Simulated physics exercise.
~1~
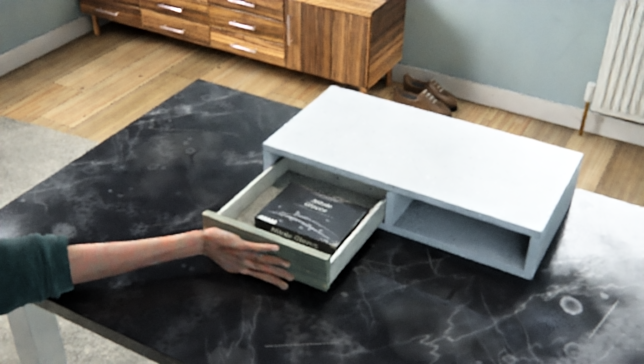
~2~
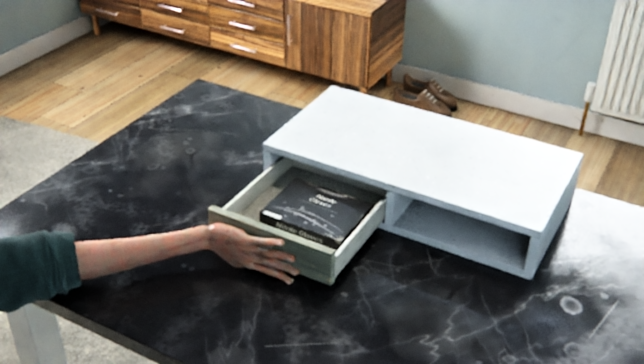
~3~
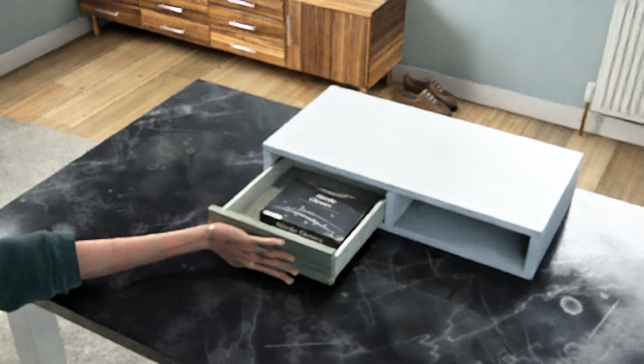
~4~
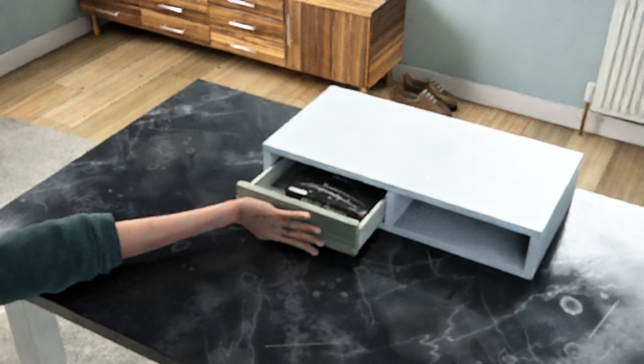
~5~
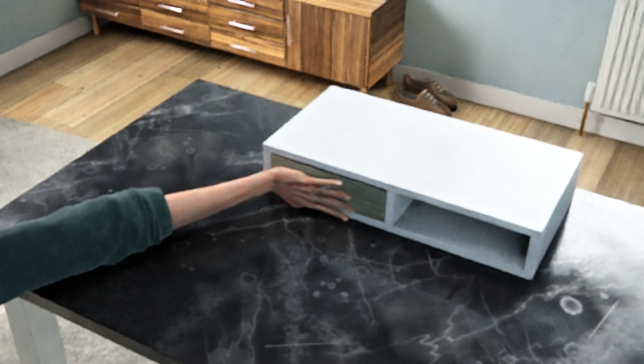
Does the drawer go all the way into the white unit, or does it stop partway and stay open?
The drawer goes all the way in, pushed by the hand until it is closed and the black box can no longer be seen.
On a dark marbled tabletop, a hand rested on the front of an open drawer holding a black box, then pushed it back into a low white unit until the drawer was shut and the box was out of sight.
